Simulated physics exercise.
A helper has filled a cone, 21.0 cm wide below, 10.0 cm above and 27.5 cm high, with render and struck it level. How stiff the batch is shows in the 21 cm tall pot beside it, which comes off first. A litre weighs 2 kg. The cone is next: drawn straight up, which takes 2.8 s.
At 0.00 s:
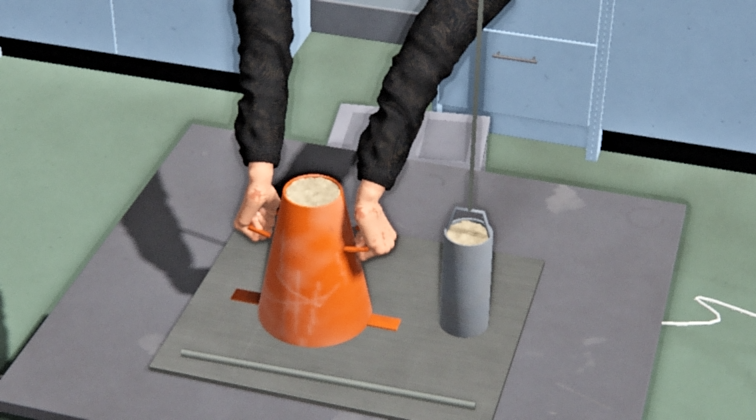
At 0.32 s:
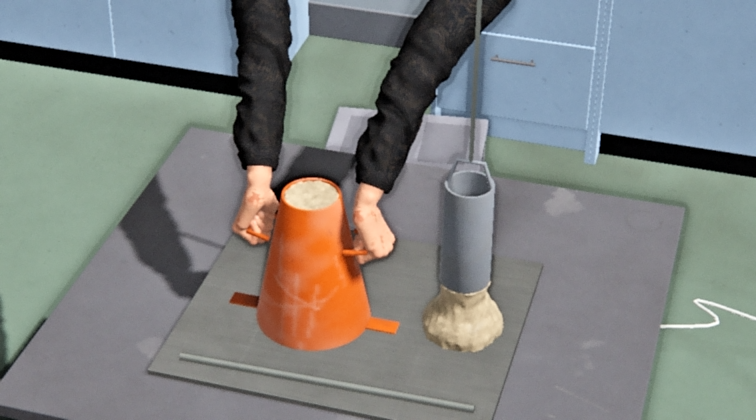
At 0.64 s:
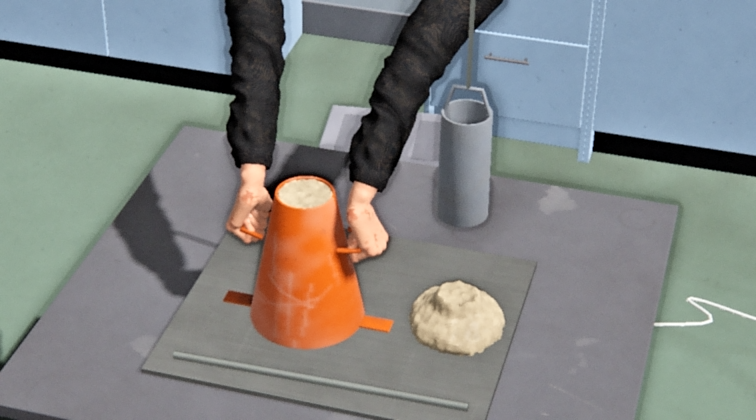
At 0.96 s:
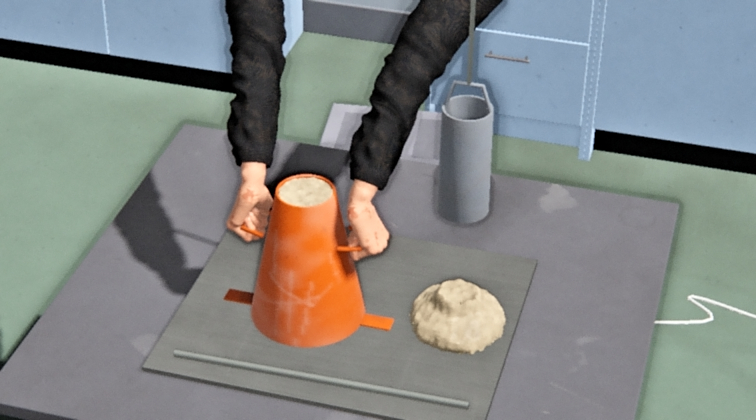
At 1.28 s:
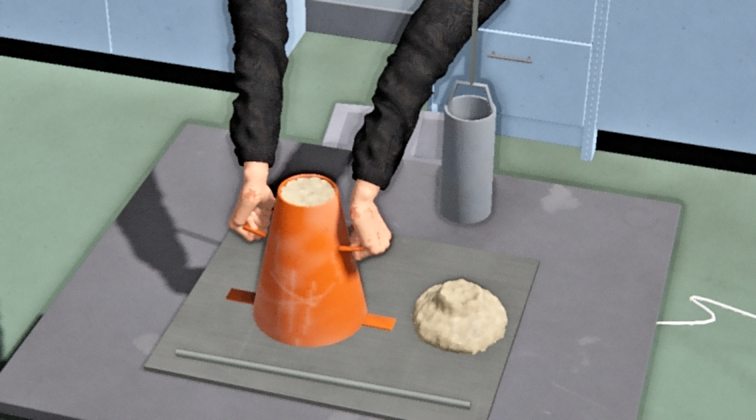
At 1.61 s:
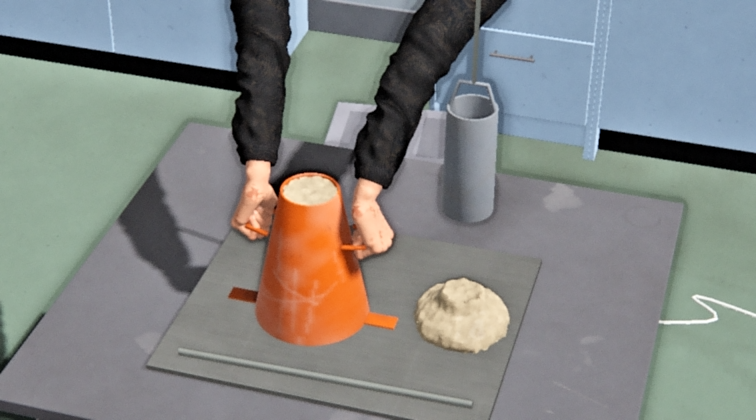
A grey pot lifted straight up on the right, leaving a low, lumpy mound of pale, wet mix on the board, while two hands kept holding the filled orange cone in place.
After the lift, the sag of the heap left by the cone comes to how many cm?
Expect roughly 15 cm.
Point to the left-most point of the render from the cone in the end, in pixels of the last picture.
Around (223, 312).
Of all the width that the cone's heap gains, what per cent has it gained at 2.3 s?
About 70 %.
After 2.3 s, the cone is up 6.4 cm; the render has come down 12 cm to 16 cm and is 31 cm wide.
After 3.0 s, the cone is up 17 cm; the render has come down 15 cm to 12 cm and is 34 cm wide.
After 3.7 s, the cone is up 28 cm; the render has come down 15 cm to 12 cm and is 34 cm wide.
After 4.5 s, the cone is clear; the render has come down 15 cm to 12 cm and is 34 cm wide.
After 5.1 s, at rest, the cone is clear; the render has come down 15 cm to 12 cm and is 34 cm wide.
